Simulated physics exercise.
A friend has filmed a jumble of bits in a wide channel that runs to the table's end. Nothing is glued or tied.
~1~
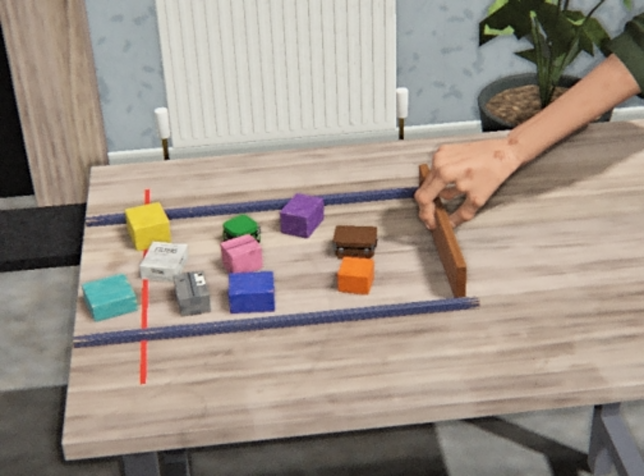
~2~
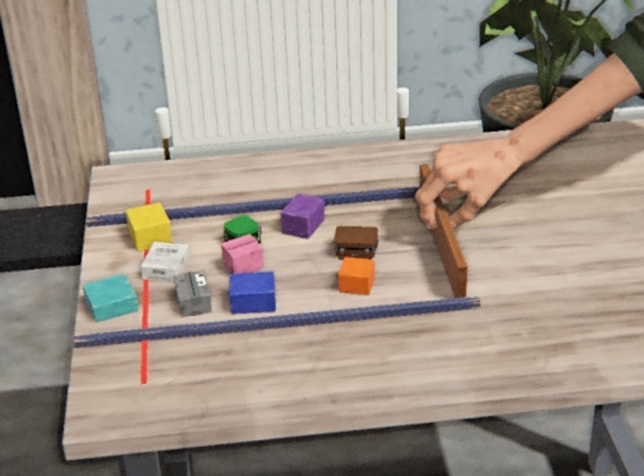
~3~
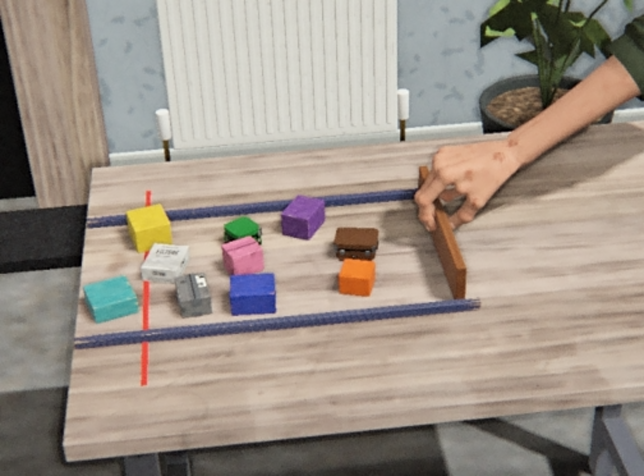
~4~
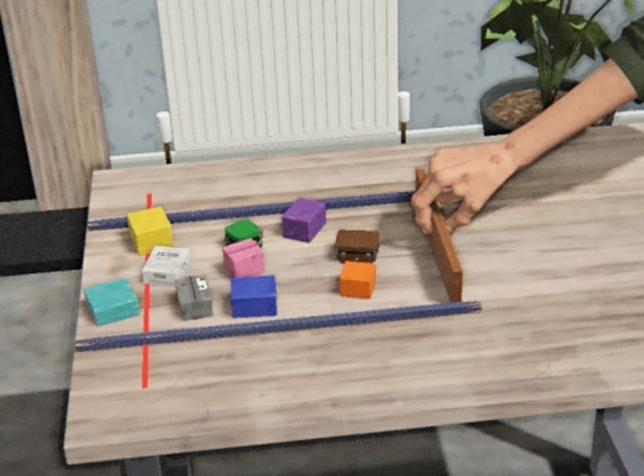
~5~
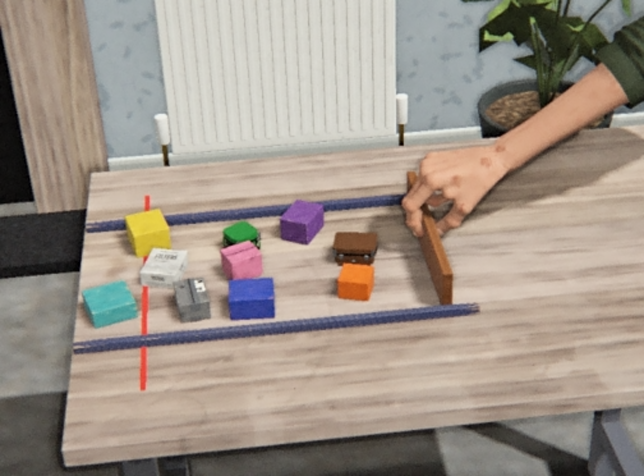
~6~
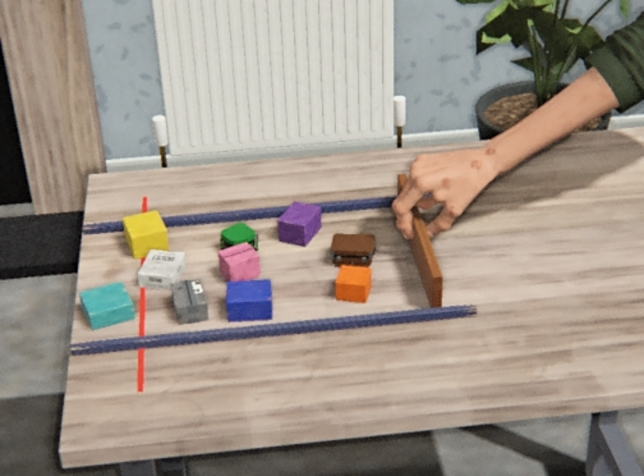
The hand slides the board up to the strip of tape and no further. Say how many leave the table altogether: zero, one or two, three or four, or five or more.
The number that fall off is three or four.
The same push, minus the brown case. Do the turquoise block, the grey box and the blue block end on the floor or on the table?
The turquoise block goes over; the grey box goes over; the blue block stays on.
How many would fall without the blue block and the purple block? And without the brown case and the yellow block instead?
It would be 2 and 2.
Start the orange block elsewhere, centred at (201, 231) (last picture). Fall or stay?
Then it stays on.
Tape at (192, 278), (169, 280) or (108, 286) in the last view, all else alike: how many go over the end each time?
The counts: 1, 1 and 7.
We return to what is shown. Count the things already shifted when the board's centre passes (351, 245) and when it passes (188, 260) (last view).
2 and 10.
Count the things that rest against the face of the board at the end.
3 of them.
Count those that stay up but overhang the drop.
That would be 3.
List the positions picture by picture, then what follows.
In the first picture, turquoise block (110, 297); yellow block (148, 227); white box (165, 262); board (441, 229); tape (145, 275).
In the second picture, yellow block (149, 227); purple block (303, 216).
In the third picture, white box (166, 264); board (440, 231).
In the fourth picture, turquoise block (112, 301); brown case (357, 247).
In the fifth picture, yellow block (148, 233); blue block (252, 299).
In the sixth picture, turquoise block (107, 305); yellow block (146, 235); white box (162, 270); board (419, 239); tape (143, 282).
Early on, none off yet; turquoise block at rest near (107, 305); yellow block at rest near (146, 235); white box at rest near (162, 270).
A while later, none off yet; turquoise block leaning well over near (53, 324); yellow block travelled about its own width near (111, 235); white box travelled well along near (90, 276).
Finally, the number that fall off is three or four; lost, grey box, white box and turquoise block.
